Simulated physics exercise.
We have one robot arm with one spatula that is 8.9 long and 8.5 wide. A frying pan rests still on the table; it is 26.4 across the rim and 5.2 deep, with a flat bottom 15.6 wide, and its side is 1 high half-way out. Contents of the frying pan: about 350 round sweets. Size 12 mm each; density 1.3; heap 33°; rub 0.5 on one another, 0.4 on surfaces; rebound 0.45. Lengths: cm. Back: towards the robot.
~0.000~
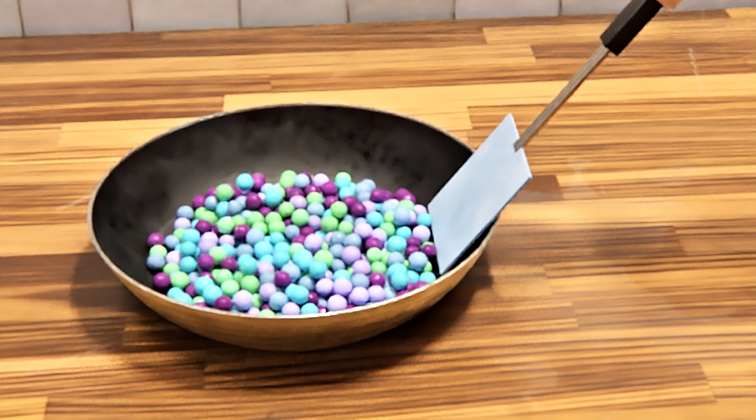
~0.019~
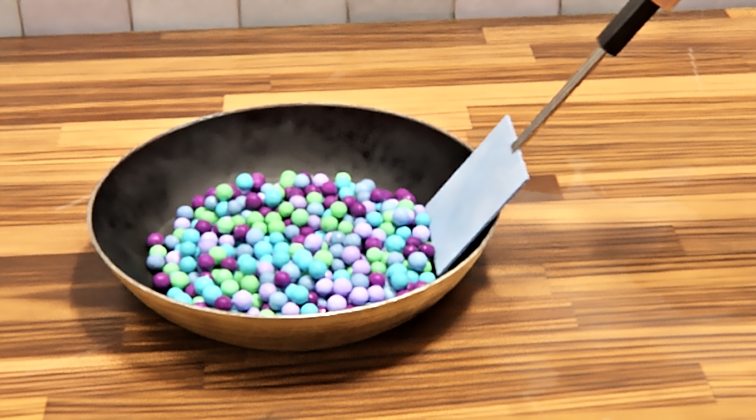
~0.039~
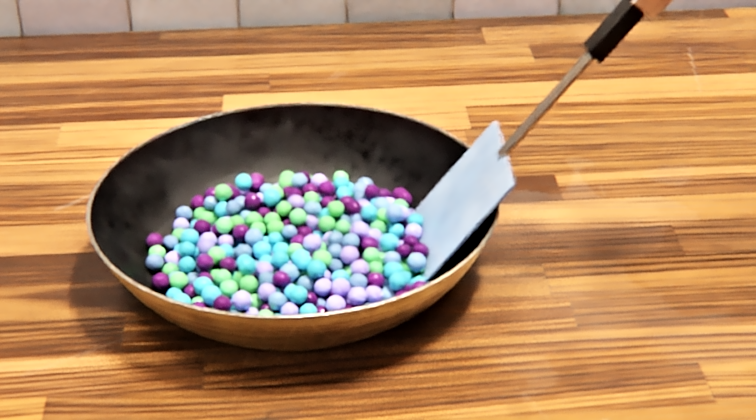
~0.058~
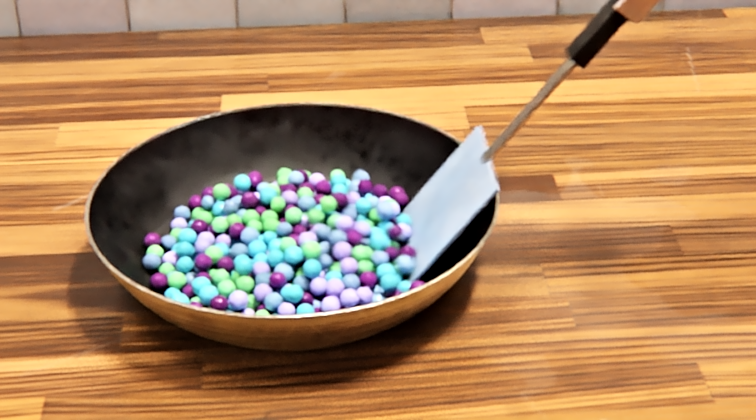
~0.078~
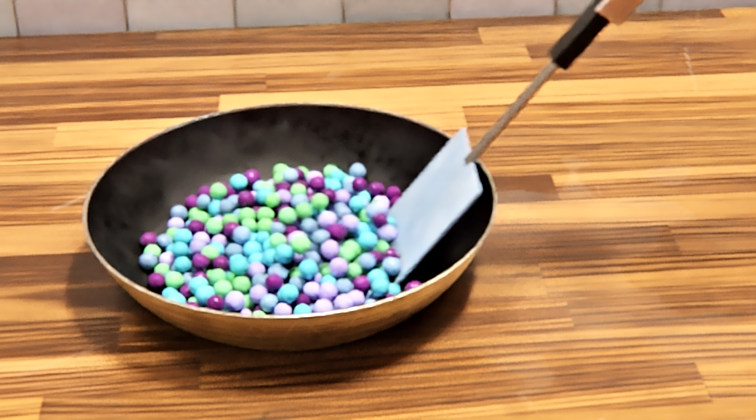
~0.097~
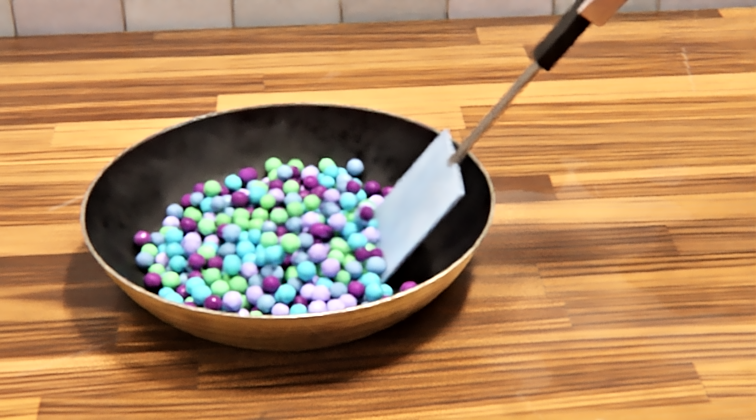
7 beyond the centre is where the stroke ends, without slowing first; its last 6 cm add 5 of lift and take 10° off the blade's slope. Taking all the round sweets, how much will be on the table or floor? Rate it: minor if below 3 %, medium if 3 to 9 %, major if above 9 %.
Rating: Minor.
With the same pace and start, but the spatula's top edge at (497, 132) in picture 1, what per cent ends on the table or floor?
0 percent or thereabouts.
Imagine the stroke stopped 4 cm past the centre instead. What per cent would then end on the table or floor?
That would be something like 0 in a hundred.
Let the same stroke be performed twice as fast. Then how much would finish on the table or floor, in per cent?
Then roughly 15 percent.
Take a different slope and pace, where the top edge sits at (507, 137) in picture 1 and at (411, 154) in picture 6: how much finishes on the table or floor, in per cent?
Near 5 in a hundred.
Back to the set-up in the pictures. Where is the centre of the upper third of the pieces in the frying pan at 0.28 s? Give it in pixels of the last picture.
Near (202, 227).
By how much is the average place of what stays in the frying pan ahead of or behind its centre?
Offset forward: Around 4.5 cm.
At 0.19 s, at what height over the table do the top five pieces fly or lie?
Roughly 4 centimetres.
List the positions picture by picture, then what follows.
Spatula top edge at (520, 145), sloping 52°; upper third of the load around (302, 233), from x 155 to 430, top at y 180; 353 in the frying pan, in the first picture.
Spatula top edge at (518, 146), sloping 52°; upper third of the load around (301, 233), from x 155 to 430, top at y 180, in the second picture.
Spatula top edge at (505, 152), sloping 52°; upper third of the load around (303, 231), from x 155 to 420, top at y 180, in the third picture.
Spatula top edge at (488, 157), sloping 52°; upper third of the load around (306, 232), from x 150 to 420, top at y 175, in the fourth picture.
Spatula top edge at (471, 159), sloping 52°; upper third of the load around (300, 230), from x 150 to 415, top at y 170, in the fifth picture.
Spatula top edge at (454, 160), sloping 52°; upper third of the load around (292, 228), from x 145 to 410, top at y 165; 353 in the frying pan, in the sixth picture.
By 0.19 s, sloping 52°, highest piece 4 above the table; 353 in the frying pan.
By 0.28 s, sloping 47°, highest piece 6 above the table; 353 in the frying pan.
By 0.52 s, sloping 42°, highest piece 6 above the table; 352 in the frying pan, 1 on the blade or in flight.
By 1.57 s, sloping 42°, highest piece 5 above the table; 352 in the frying pan, 1 on the table or floor.
Final count, 352 in the frying pan, 1 on the table or floor. That is 0 % on the table or floor.
